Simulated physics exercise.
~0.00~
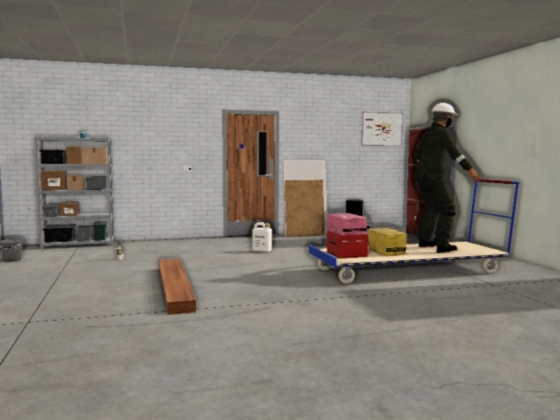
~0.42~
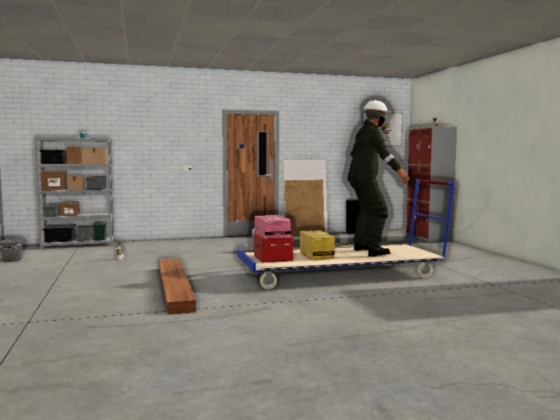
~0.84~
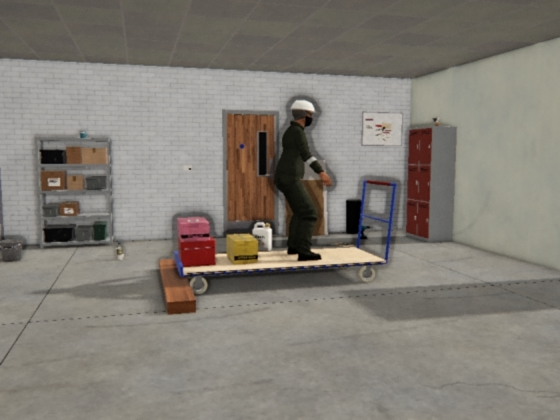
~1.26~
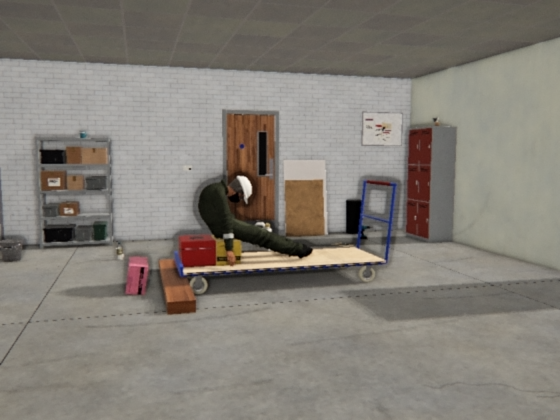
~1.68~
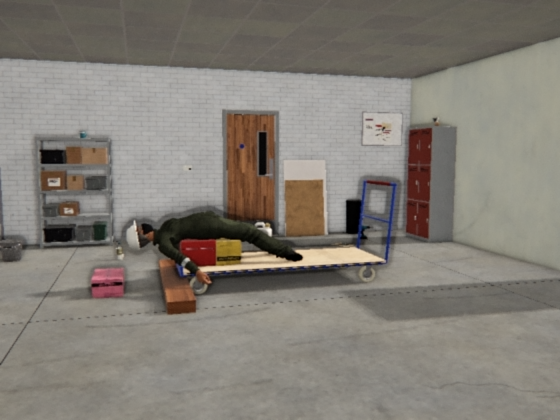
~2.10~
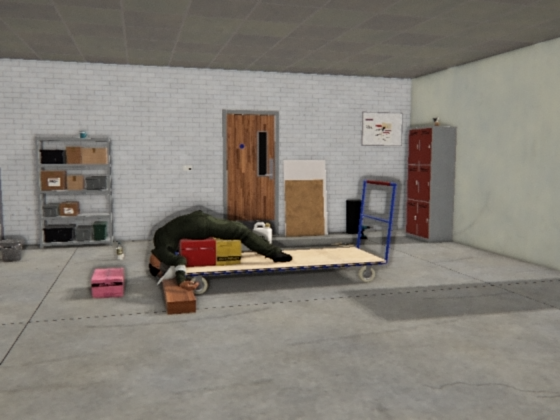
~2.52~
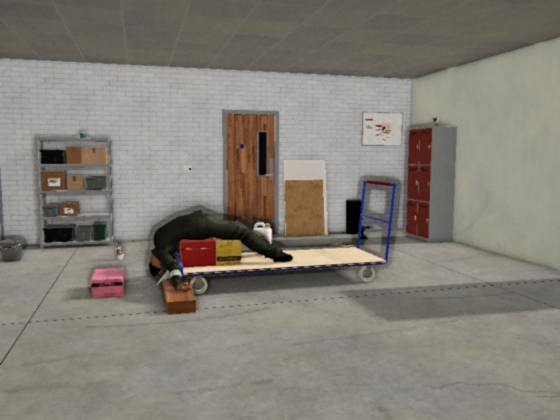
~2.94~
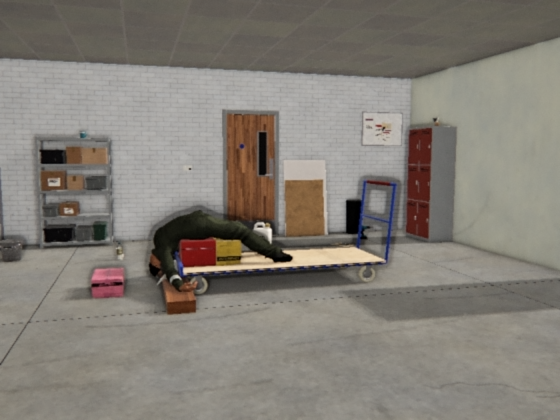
The clip shows a helmeted person riding a flat trolley leftward with pink, red and yellow boxes until it stops against a low kerb; the pink box tumbles off the front, and the person pitches forward, ending slumped over the two remaining boxes.
